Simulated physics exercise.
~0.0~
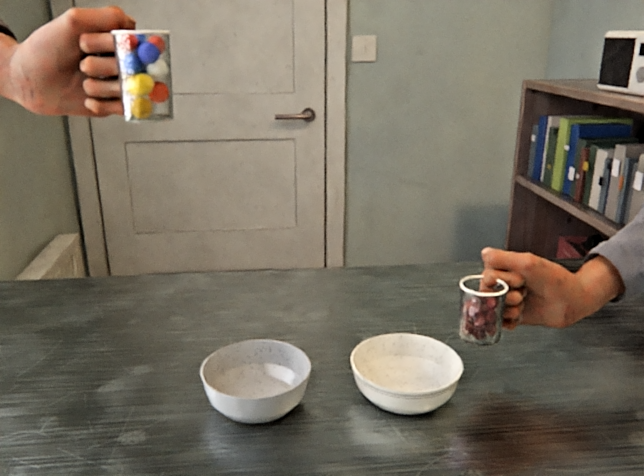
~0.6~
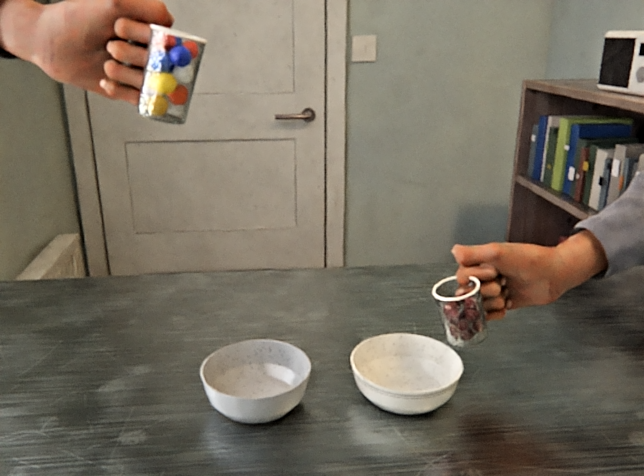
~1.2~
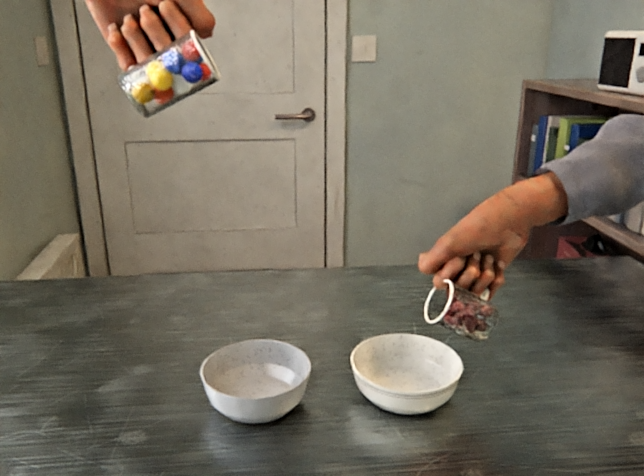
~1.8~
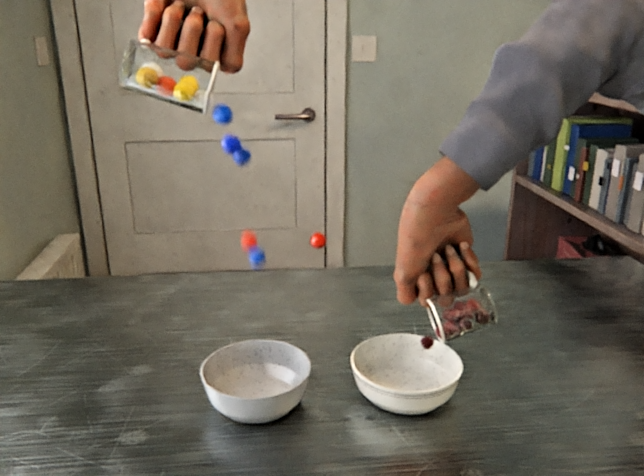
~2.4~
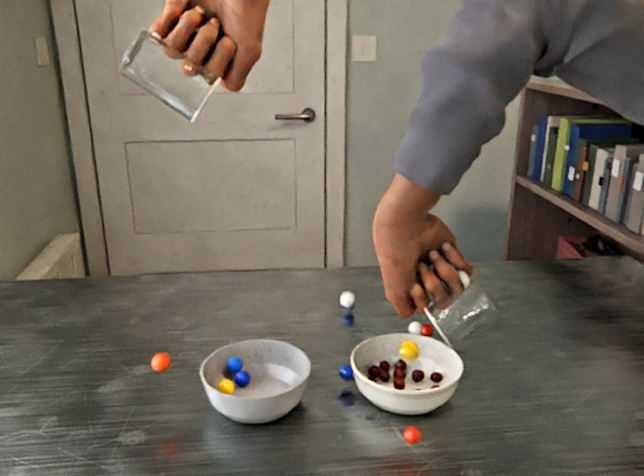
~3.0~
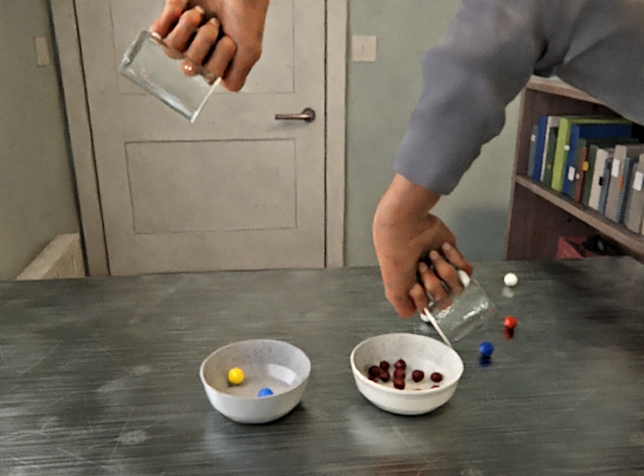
A hand on the left holds a clear cup of colourful balls high above a grey-white bowl, while another hand holds a cup of small dark red balls low over a second bowl. Both hands tip their cups further and further. The colourful balls tumble out and scatter as they fall, and the dark ones begin dropping into the right bowl. Some bright balls bounce around both bowls and across the dark table. Finally, with both cups emptied, the left bowl keeps only a few balls, others lie beyond the right bowl, and the dark ones rest together inside theirs.
